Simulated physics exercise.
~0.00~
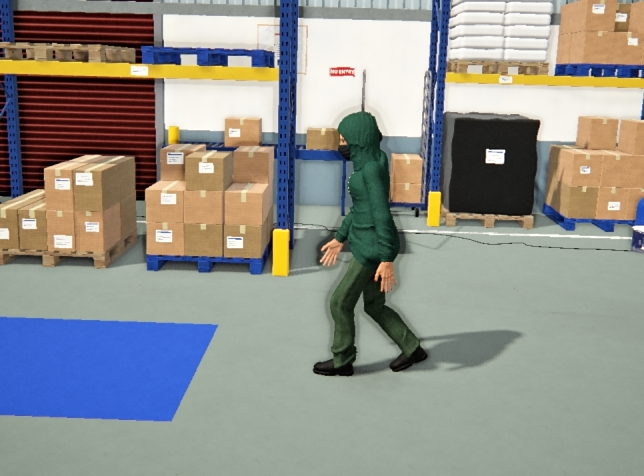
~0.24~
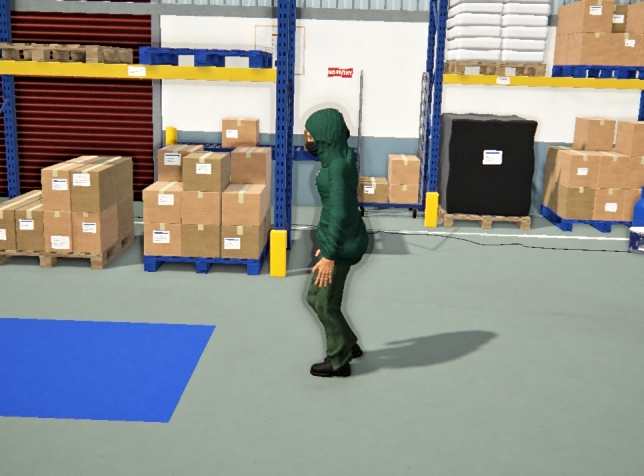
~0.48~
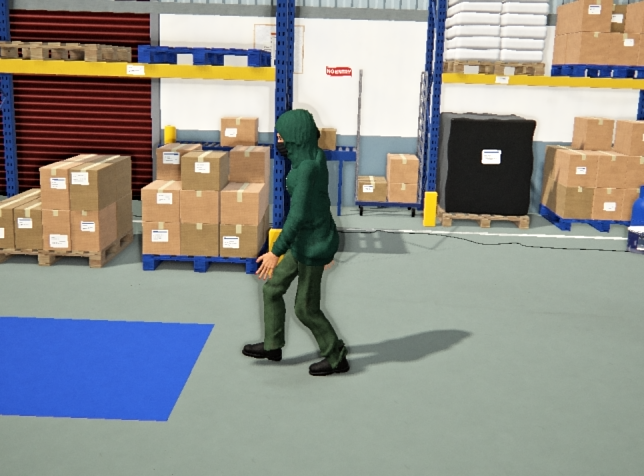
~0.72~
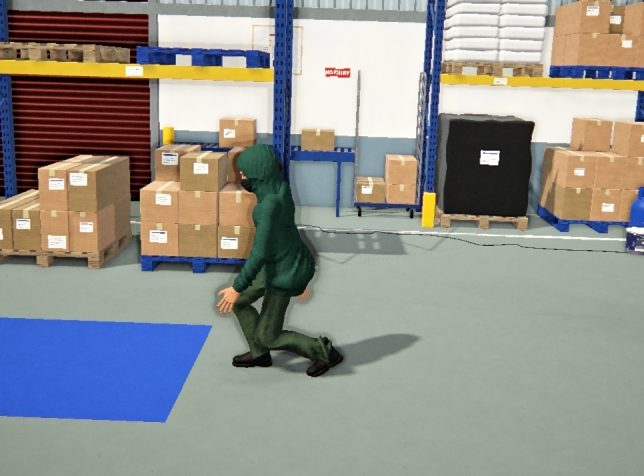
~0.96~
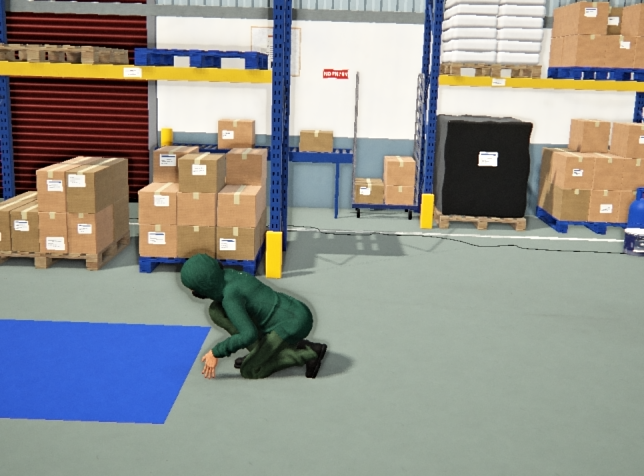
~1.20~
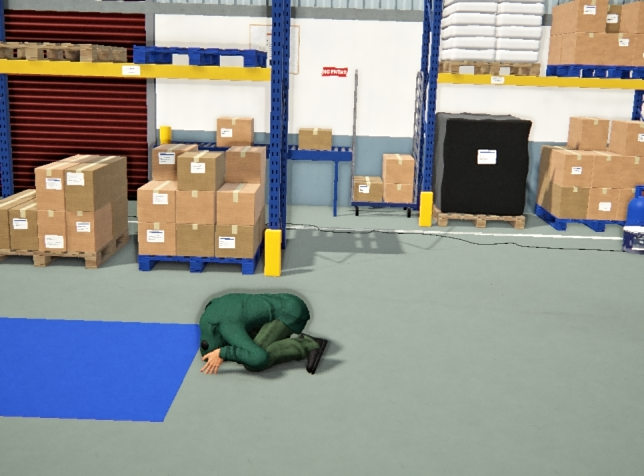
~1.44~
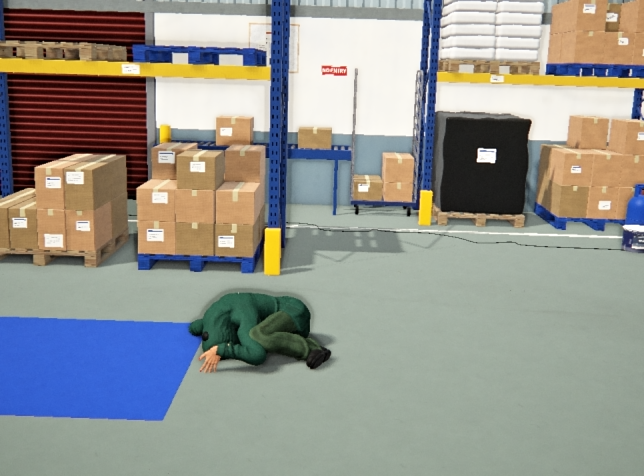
In a warehouse with racks, stacked boxes and a red shutter along the back, a blue mat lies on the grey floor at the left. A visitor in a green hooded jacket and dark green trousers walks left toward it. Just short of the mat, the visitor's knees bend and the body sinks, arms hanging low. The visitor drops to the knees, pitches forward with hands near the floor, and folds into a curled heap. At the end the visitor lies still and crumpled beside the near edge, chest not past it.
